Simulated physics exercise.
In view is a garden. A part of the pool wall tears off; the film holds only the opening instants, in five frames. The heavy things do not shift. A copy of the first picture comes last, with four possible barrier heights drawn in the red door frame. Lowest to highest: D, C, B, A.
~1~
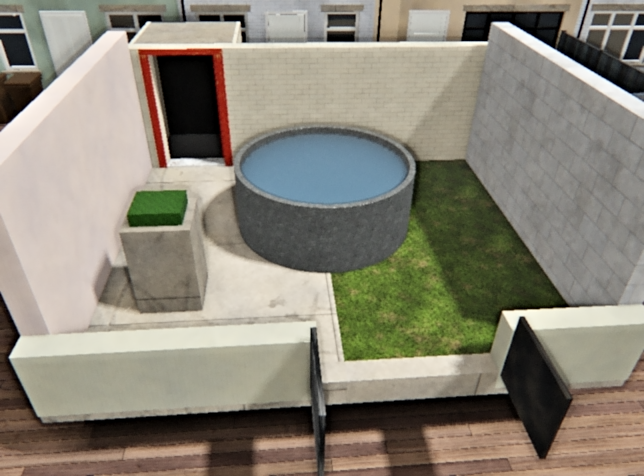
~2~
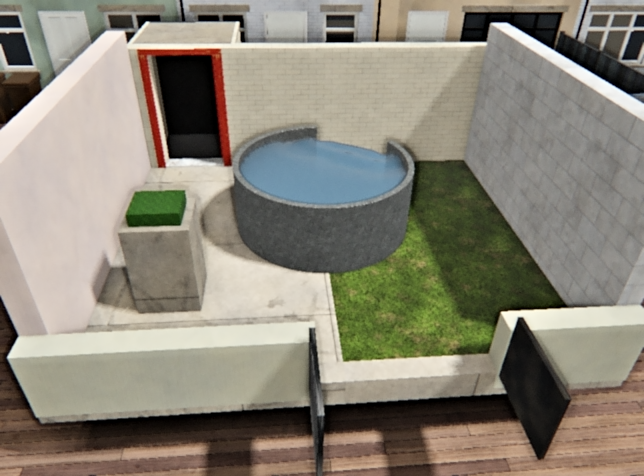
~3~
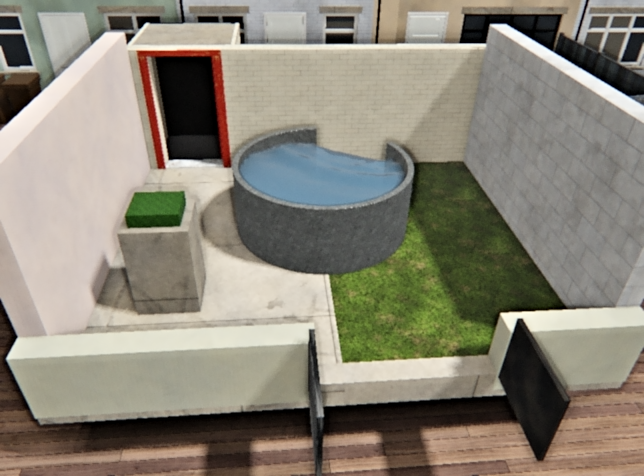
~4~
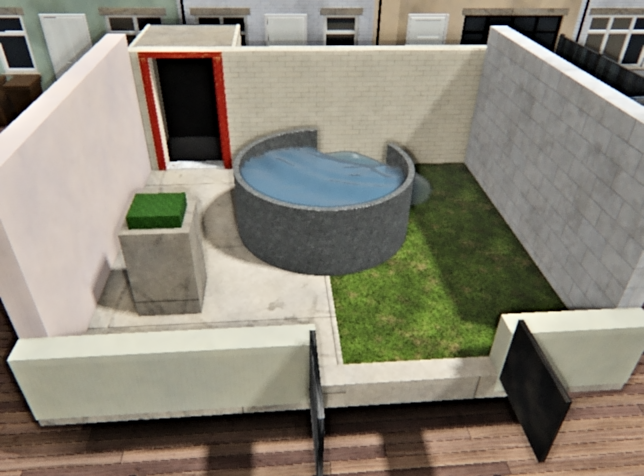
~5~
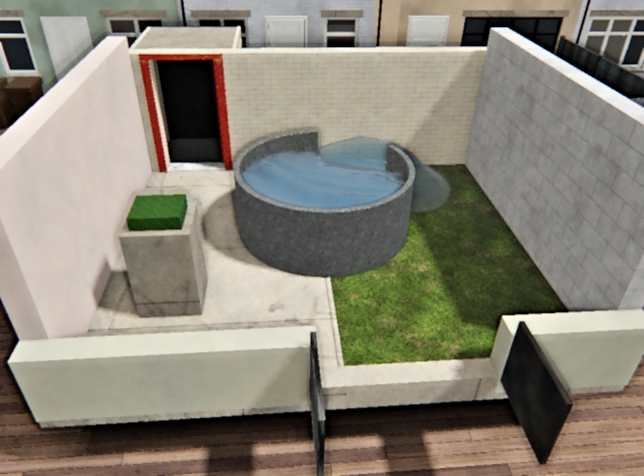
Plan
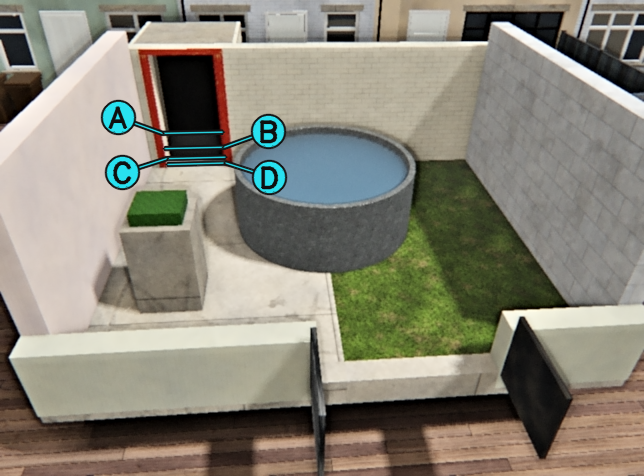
Walled garden with a round grey pool, its back rim opening, water sinking toward the gap and spreading onto the grass behind.
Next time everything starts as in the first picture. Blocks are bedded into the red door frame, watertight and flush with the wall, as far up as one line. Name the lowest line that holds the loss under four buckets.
Take C.
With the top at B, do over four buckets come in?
No.
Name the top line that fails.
D.
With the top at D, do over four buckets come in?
Yes, it does.
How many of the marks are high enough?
Three.
In cyan, A at (192, 132); B at (194, 147); C at (196, 157); D at (196, 163); from the bottom up D, C, B, A.
If A is chosen, nothing gets over.
If B is chosen, nothing gets over.
If C is chosen, a splash gets over, under a bucket.
If D is chosen, about 12 bucketfuls get in.
